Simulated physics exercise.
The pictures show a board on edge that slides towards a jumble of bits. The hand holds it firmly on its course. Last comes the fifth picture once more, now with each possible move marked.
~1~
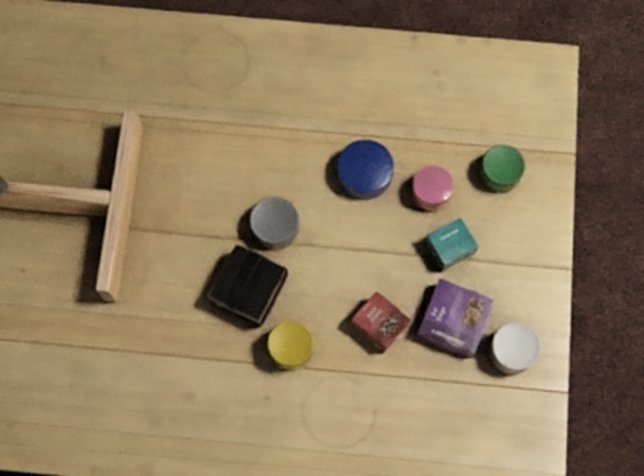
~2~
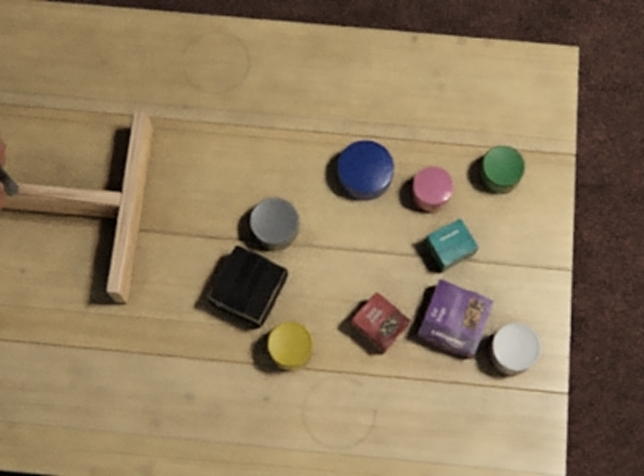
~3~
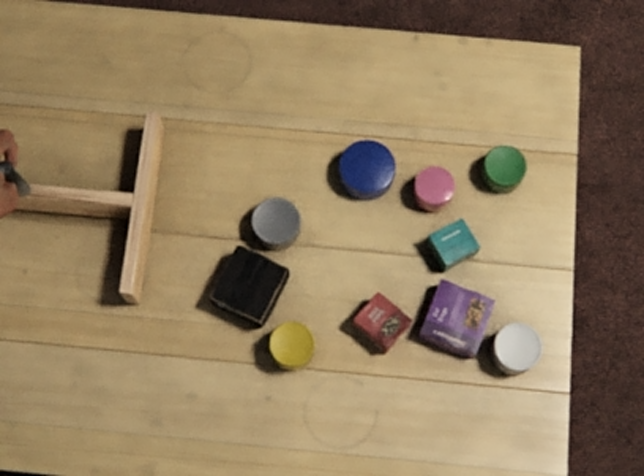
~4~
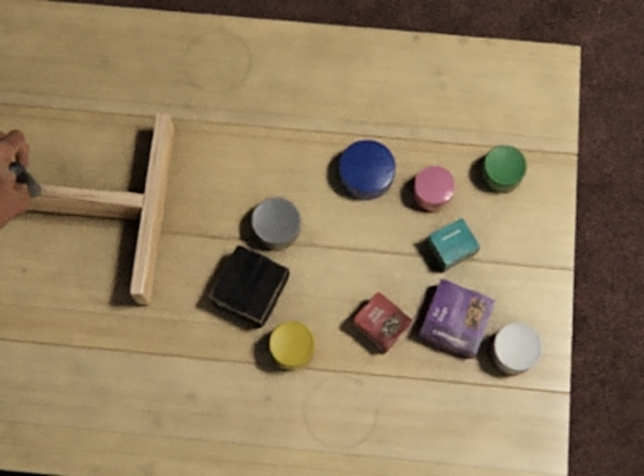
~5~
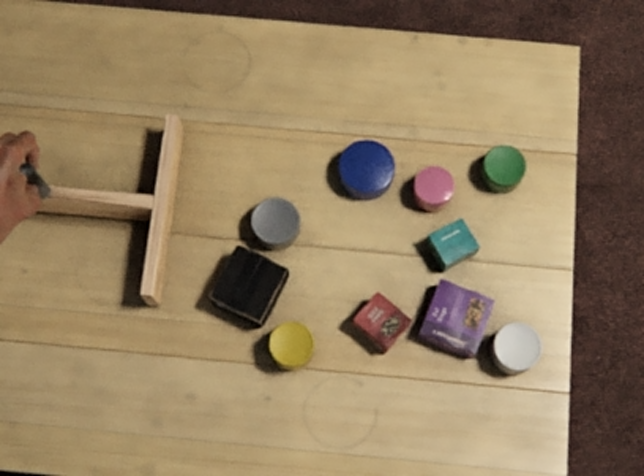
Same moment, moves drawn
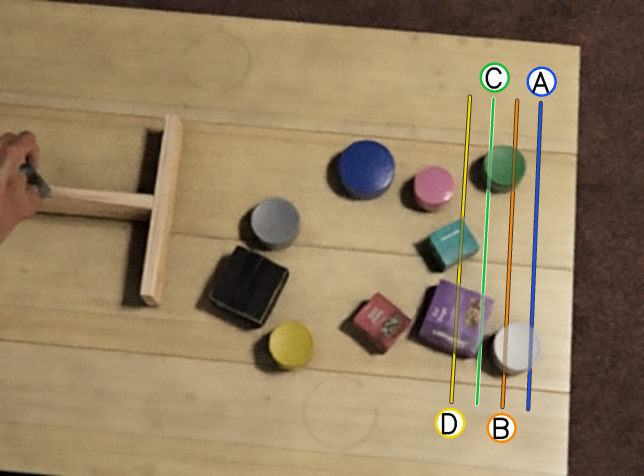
On a pale wooden tabletop, a hand comes into view at the left, gripping the handle of a T-shaped wooden tool and sliding its upright board a short way right, while the scattered jars, tins and packets stay still.
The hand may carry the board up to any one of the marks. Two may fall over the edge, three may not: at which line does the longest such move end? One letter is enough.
The farthest such stop is C.
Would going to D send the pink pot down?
By then, no.
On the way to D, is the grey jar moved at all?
Yes.
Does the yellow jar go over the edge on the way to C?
No.
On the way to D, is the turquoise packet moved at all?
Yes.
On the marked copy, A at (535, 250); B at (510, 248); C at (486, 245); D at (461, 243).
Following C. Soon after the start, board (276, 213); black box (306, 290); grey jar (308, 228).
Later, board (394, 224); white jar (584, 359); purple packet (528, 318).
In the end, board (486, 232); white jar over the edge; purple packet over the edge; two fallen.
As for the rest, A drops five; B drops five; D is within the limit but short.
